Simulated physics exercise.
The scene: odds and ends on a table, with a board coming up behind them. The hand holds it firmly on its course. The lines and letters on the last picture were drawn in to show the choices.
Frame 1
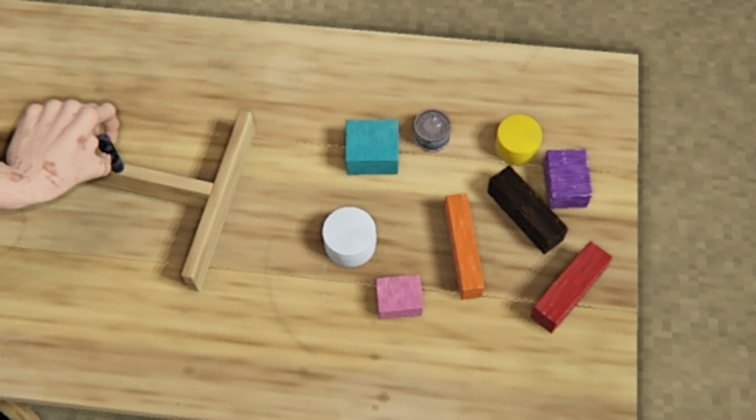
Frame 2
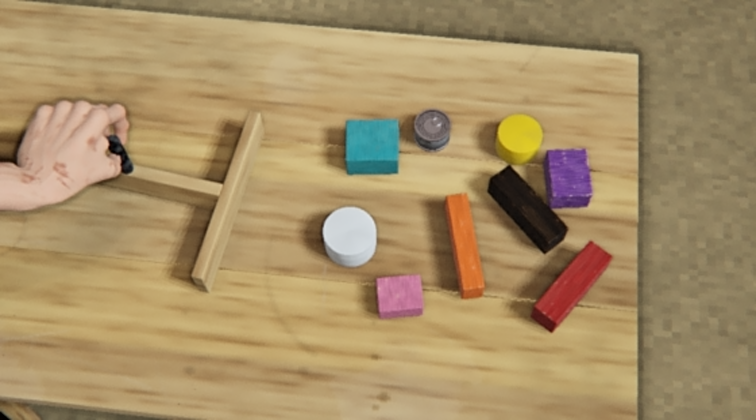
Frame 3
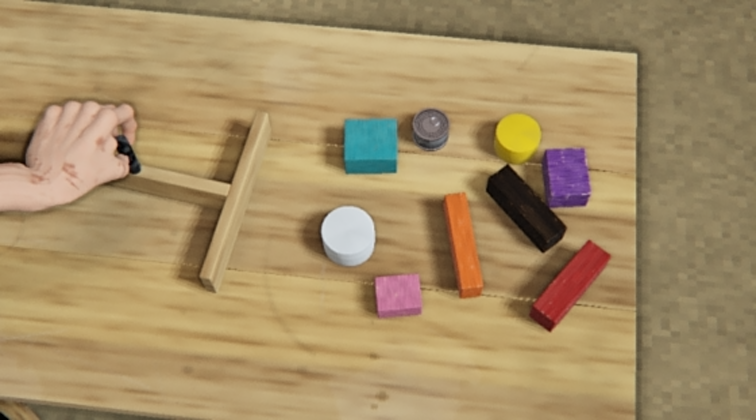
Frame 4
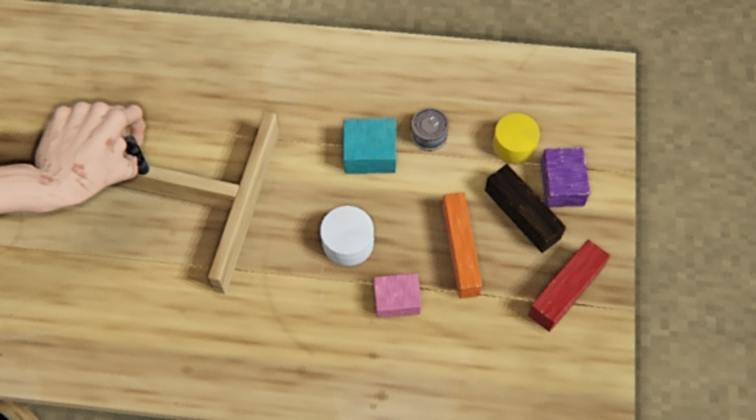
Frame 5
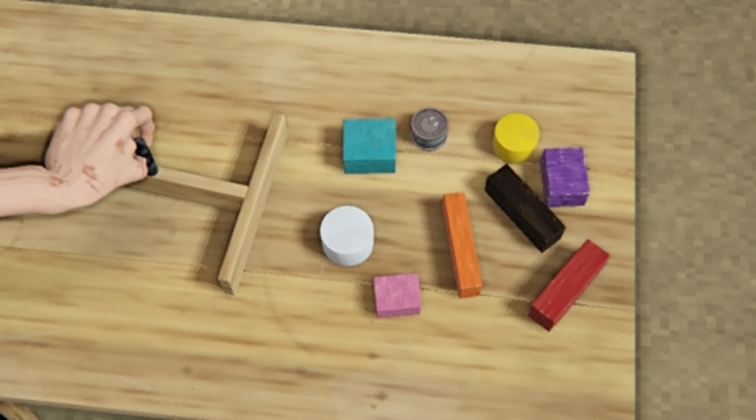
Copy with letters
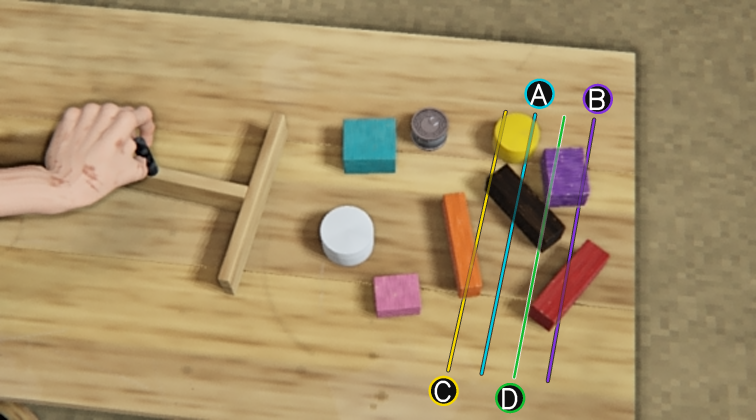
A hand slides a wooden T-shaped board slowly right toward still, colourful blocks on a table.
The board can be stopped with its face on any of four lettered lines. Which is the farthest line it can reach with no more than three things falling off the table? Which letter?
Line B.
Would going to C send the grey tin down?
No.
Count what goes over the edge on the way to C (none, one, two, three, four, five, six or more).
By then, none.
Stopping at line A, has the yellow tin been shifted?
Yes.
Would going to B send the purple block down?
Yes.
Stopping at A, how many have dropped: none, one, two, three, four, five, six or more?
In all, none.
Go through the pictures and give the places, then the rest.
In the first frame, red bar (571, 287); grey tin (432, 131); yellow tin (518, 140).
In the second frame, board (226, 191); pink block (399, 297).
In the third frame, board (234, 191); white tin (349, 237).
In the fourth frame, board (243, 192); purple block (565, 177).
In the fifth frame, board (252, 193); red bar (569, 285); grey tin (429, 130); yellow tin (516, 139).
On the marked copy, A at (510, 236); B at (572, 242); C at (479, 233); D at (541, 239).
Following B. Soon after the start, board (366, 204); grey tin (447, 124); turquoise block (417, 153).
Later, board (482, 215); purple block (599, 178); black bar (565, 218).
In the end, board (574, 224); black bar over the edge; purple block over the edge; three fallen.
As for the rest, A is within the limit but short; C is within the limit but short; D is within the limit but short.
